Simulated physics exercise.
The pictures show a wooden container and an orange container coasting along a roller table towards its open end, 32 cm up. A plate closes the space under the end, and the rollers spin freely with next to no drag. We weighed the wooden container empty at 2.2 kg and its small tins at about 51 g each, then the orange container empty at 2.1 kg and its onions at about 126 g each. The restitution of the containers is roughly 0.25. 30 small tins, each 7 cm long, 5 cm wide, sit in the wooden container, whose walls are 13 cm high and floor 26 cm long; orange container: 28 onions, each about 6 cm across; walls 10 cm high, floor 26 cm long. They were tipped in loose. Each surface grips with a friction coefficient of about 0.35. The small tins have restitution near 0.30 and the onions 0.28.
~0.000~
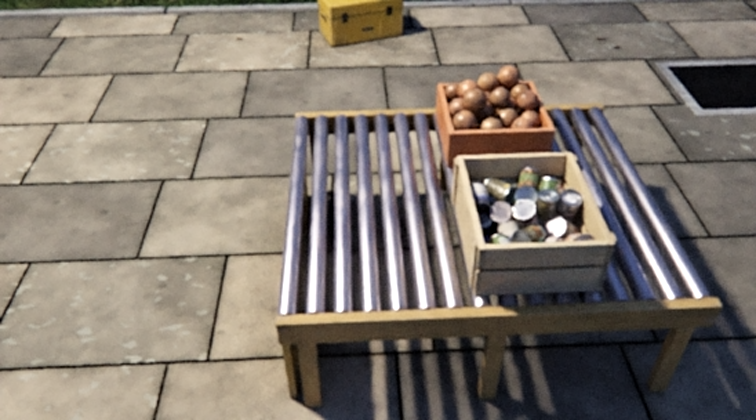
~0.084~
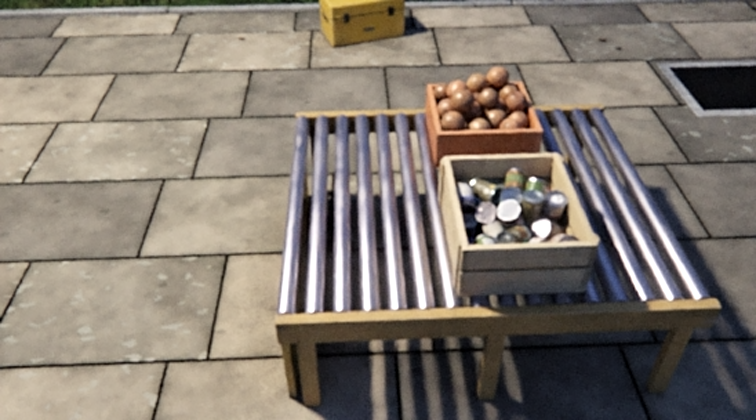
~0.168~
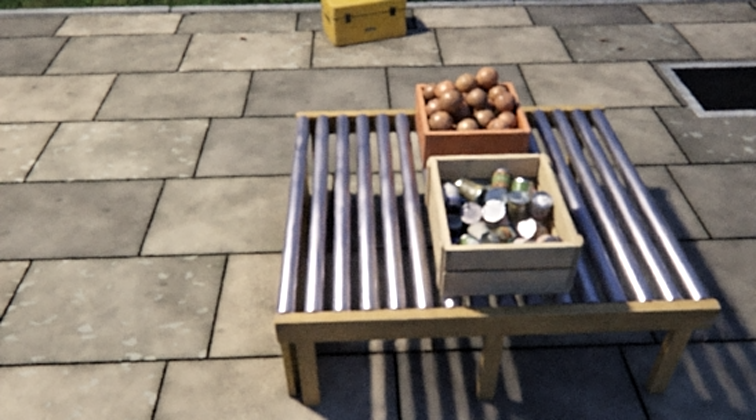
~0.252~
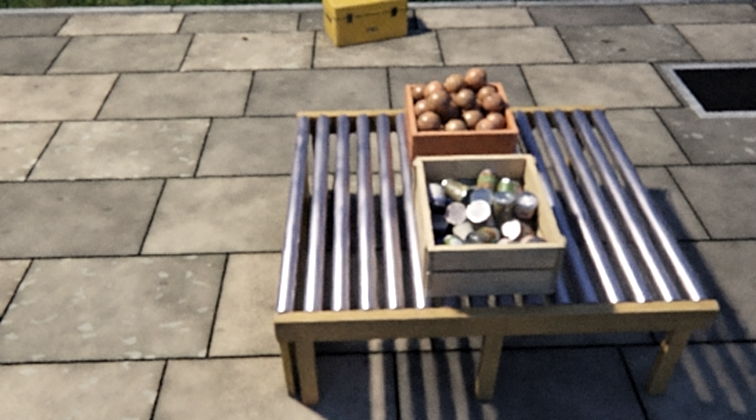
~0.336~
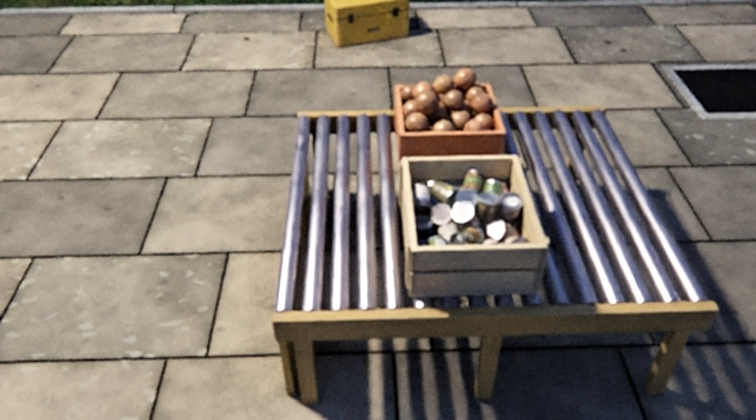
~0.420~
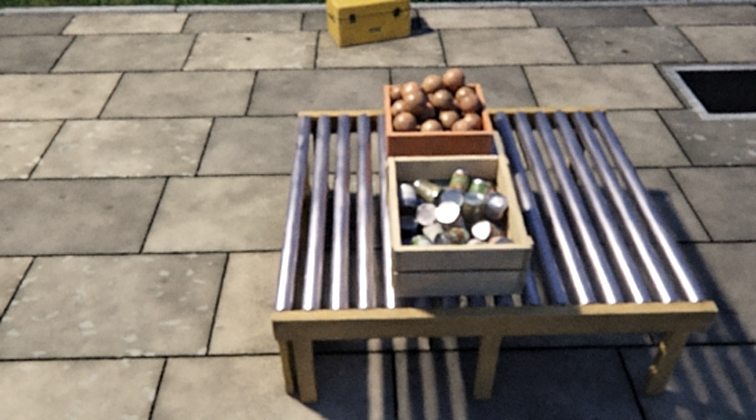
On a sunlit patio of grey stone slabs, a low table topped with metal rollers is seen from above and in front. A pale wooden box of small tins sits nearer the viewer, an orange crate of brown balls just behind it, with a yellow case farther back and a dark rectangle at right. Both containers glide steadily left across the rollers, while the view shifts very slightly.
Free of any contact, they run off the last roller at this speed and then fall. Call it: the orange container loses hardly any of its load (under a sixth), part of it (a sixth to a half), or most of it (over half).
It loses most of it.
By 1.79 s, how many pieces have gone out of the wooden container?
Wooden container: About 0.
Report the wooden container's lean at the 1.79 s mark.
It leans roughly 55°.
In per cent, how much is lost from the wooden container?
For the wooden container, the loss is 70%.
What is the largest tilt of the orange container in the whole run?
At most 115°.
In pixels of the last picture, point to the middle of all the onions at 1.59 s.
Centred roughly at (274, 118).
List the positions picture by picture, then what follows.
In the first frame (each is followed by its nearest rim corner in this view; the camera moves round a little), orange container, (454, 132); wooden container, (486, 247); 42 cm short of the edge; none out.
Orange container, (442, 133); wooden container, (469, 247); 39 cm short of the edge, in the second frame.
Orange container, (430, 133); wooden container, (452, 248); 35 cm short of the edge, in the third frame.
Orange container, (417, 133); wooden container, (435, 248); 32 cm short of the edge, in the fourth frame.
Orange container, (405, 134); wooden container, (418, 248); 29 cm short of the edge, in the fifth frame.
Orange container, (393, 134); wooden container, (401, 248); 25 cm short of the edge; none out, in the sixth frame.
After 1.05 s, the leading end passes the last roller.
After 1.59 s, the wooden container leans 6° with 0 of 30 out and the orange container leans 6° with 0 of 28 out.
After 1.79 s, the wooden container leans 57° with 0 of 30 out and the orange container leans 59° with 4 of 28 out.
After 2.14 s, the wooden container has gone over with 13 of 30 out and the orange container has gone over with 22 of 28 out.
When it is over (at 2.95 s), the wooden container has gone over with 21 of 30 out and the orange container leans 63° with 28 of 28 out. Asked share, 28 of 28, 100 per cent.
